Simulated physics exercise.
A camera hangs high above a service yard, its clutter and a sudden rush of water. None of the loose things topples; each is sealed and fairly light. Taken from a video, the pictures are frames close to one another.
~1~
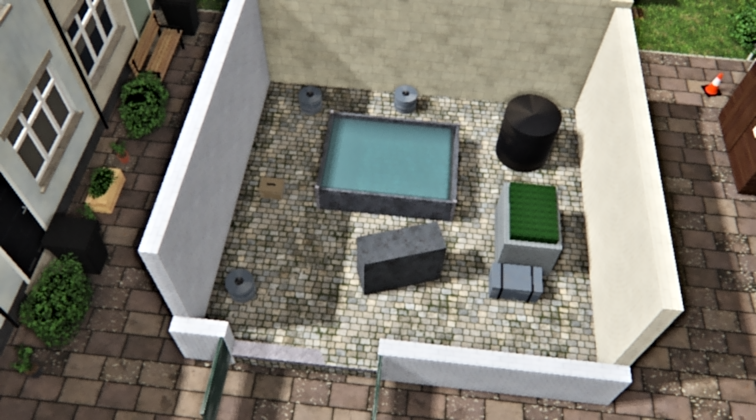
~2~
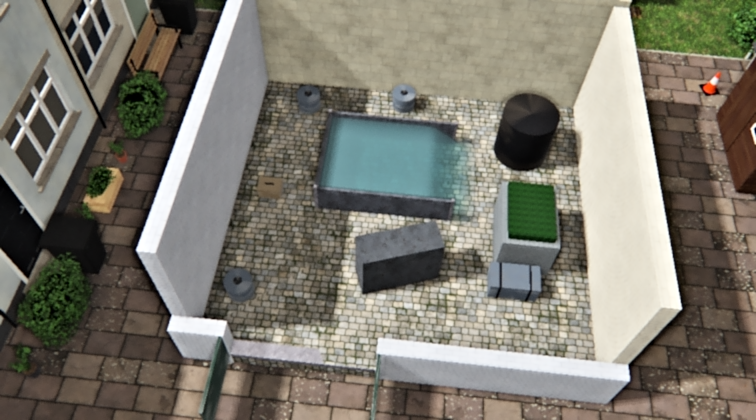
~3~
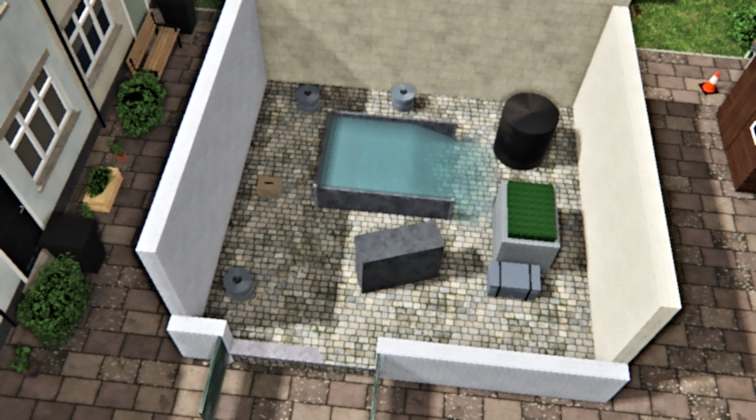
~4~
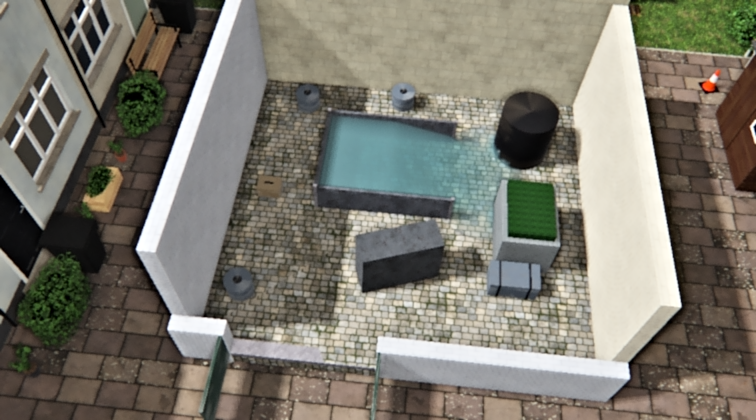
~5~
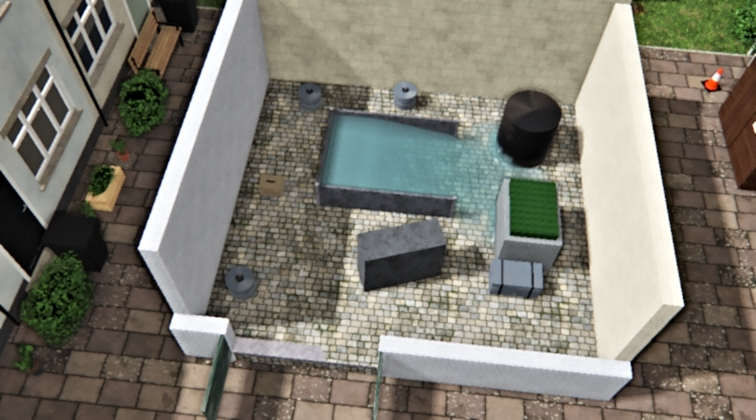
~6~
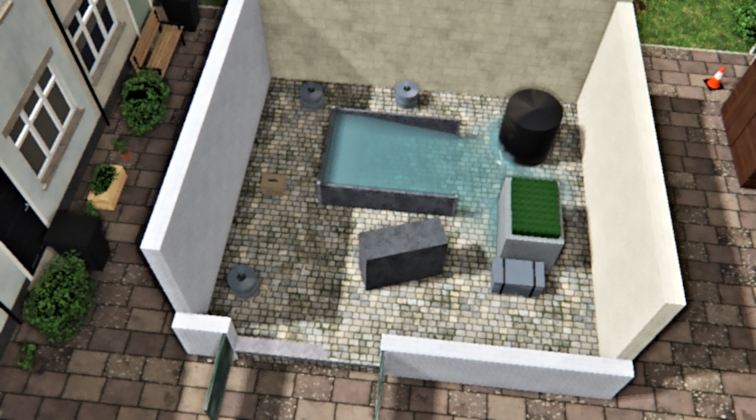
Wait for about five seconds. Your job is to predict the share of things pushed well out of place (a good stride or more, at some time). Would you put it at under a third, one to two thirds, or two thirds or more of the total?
I would put it at one to two thirds of the total.
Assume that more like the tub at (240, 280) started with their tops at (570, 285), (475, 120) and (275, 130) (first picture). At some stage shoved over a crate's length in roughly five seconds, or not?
Taking them one at a time: Gets driven off, then gets driven off, then remains close.
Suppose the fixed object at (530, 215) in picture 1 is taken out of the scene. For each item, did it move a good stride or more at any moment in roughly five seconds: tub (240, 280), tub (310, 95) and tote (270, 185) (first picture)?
In the order given: Stayed put, stayed put, stayed put.
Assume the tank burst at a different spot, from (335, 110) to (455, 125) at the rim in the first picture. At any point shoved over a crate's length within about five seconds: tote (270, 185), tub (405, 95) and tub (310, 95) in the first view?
Result per item - displaced that far / displaced that far / displaced that far.
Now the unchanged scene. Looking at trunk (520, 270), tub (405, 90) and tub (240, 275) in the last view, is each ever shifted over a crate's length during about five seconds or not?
Sequence check gives past that mark, next past that mark, finally below that mark.
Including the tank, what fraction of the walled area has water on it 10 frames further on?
I'd estimate around 45 percent.
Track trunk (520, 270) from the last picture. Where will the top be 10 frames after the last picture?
Position: About (531, 299).
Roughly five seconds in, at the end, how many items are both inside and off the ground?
That adds up to 1.
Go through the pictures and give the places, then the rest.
A tub at (406, 94), on the bottom; a trunk at (517, 277), on the bottom; 0 of 5 have shifted, in the first frame.
A tub at (404, 93) rests on the ground; a trunk at (516, 276), on the bottom; 0 of 5 have shifted, in the second frame.
A tub at (404, 92) rests on the ground; a trunk at (515, 275), on the bottom; 0 of 5 have shifted, in the third frame.
A tub at (404, 91), on the bottom; a trunk at (516, 274) rests on the ground; 0 of 5 have shifted, in the fourth frame.
A tub at (406, 90) rests on the ground; a trunk at (518, 273) rests on the ground; 0 of 5 have shifted, in the fifth frame.
A tub at (407, 89), on the bottom; a trunk at (519, 272) rests on the ground; 0 of 5 have shifted, in the sixth frame.
A moment on, 0 of 5 are well off their spots; 0 afloat.
Next, 0 of 5 are well off their spots; 0 afloat.
Later, 1 of 5 are well off their spots; 0 afloat.
In the end, 2 of 5 are well off their spots, and 2 have been at some point; 1 afloat.
